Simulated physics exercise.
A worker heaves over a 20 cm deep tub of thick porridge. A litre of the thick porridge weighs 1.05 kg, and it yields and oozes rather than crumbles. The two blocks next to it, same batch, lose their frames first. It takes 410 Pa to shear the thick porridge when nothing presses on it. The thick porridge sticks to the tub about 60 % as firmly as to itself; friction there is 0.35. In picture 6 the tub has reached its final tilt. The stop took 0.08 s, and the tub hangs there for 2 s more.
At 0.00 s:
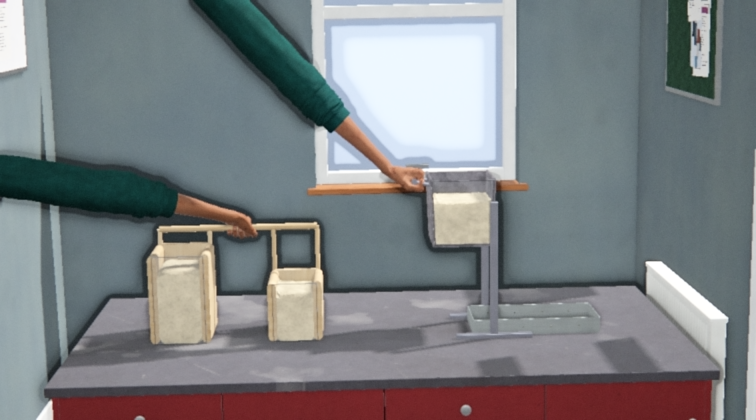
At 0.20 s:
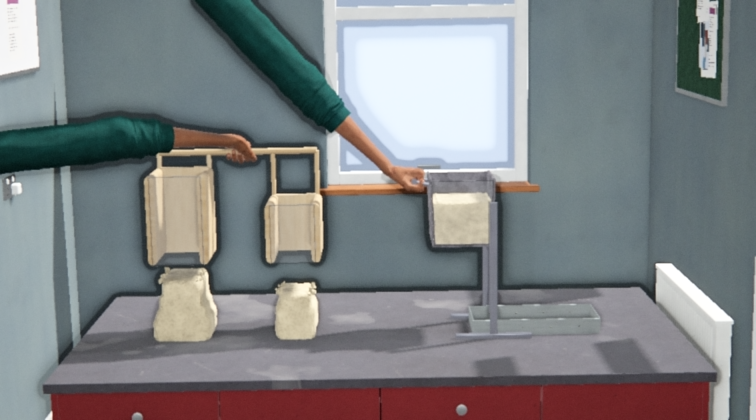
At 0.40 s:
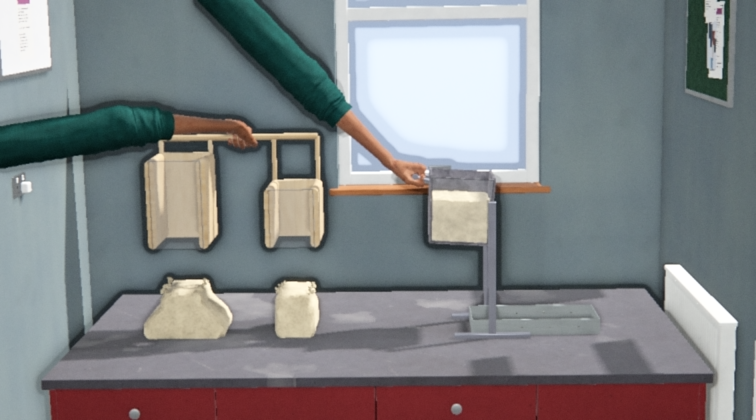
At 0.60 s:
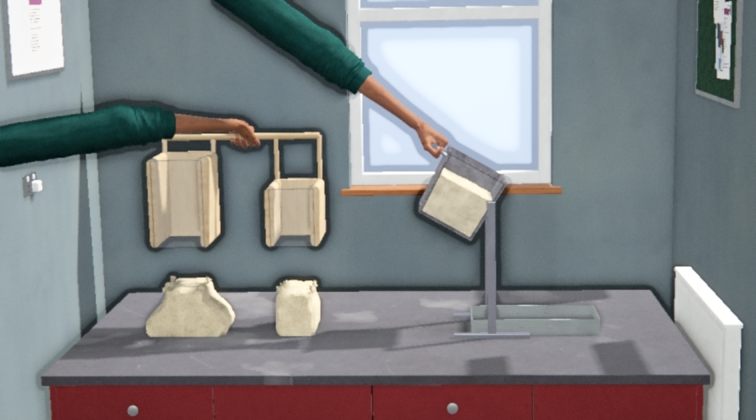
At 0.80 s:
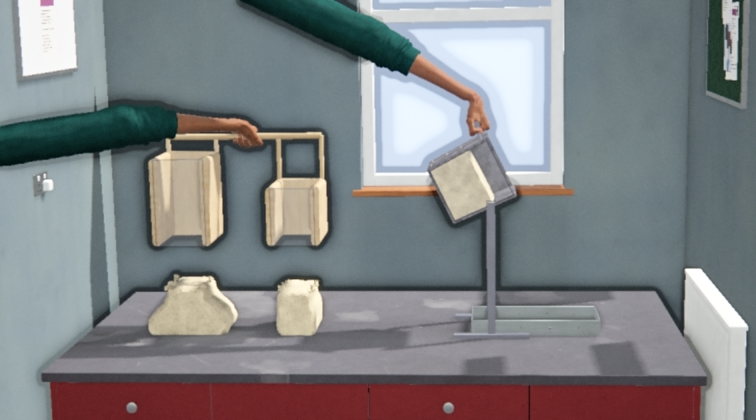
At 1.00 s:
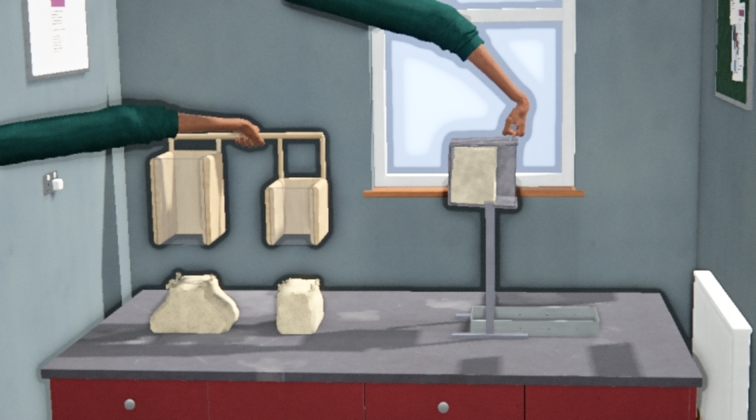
On a grey counter by a window, one hand lifted two box-shaped moulds off pale blocks, and the left one sagged and widened; then another hand turned a clear tub of pale stuff onto its side.
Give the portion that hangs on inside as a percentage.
It comes to some 100 %.
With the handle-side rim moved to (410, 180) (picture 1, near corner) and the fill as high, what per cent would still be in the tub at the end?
Then about 50 %.
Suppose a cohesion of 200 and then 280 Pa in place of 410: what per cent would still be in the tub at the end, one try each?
In that order: 55 %, 65 %.
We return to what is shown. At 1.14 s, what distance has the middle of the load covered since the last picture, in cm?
Roughly 3 cm.
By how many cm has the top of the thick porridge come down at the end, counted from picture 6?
Roughly 4 cm.
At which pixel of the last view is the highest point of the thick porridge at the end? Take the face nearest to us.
At about (482, 161).
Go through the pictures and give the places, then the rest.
The first picture shows handle-side rim at (433, 181), tilt 0 degrees; highest point of the thick porridge at (484, 202); test blocks 23 cm, 15 cm high (left to right).
The second picture shows handle-side rim at (432, 181), tilt 0 degrees; highest point of the thick porridge at (484, 202); test blocks 20 cm, 15 cm high (left to right).
The third picture shows handle-side rim at (433, 177), tilt 3 degrees; highest point of the thick porridge at (437, 200); test blocks 16 cm, 14 cm high (left to right).
The fourth picture shows handle-side rim at (452, 154), tilt 30 degrees; highest point of the thick porridge at (444, 176); test blocks 16 cm, 14 cm high (left to right).
The fifth picture shows handle-side rim at (488, 140), tilt 64 degrees; highest point of the thick porridge at (465, 154); test blocks 16 cm, 14 cm high (left to right).
The sixth picture shows handle-side rim at (517, 146), tilt 91 degrees; highest point of the thick porridge at (458, 148); test blocks 16 cm, 14 cm high (left to right).
By 1.14 s, the tub is at 91 degrees and holds 100 %.
By 1.31 s, the tub is at 91 degrees and holds 100 %.
By 1.48 s, the tub is at 91 degrees and holds 100 %.
By 1.65 s, the tub is at 91 degrees and holds 100 %.
By 3.00 s, at the end, the tub is at 91 degrees and holds 100 %.
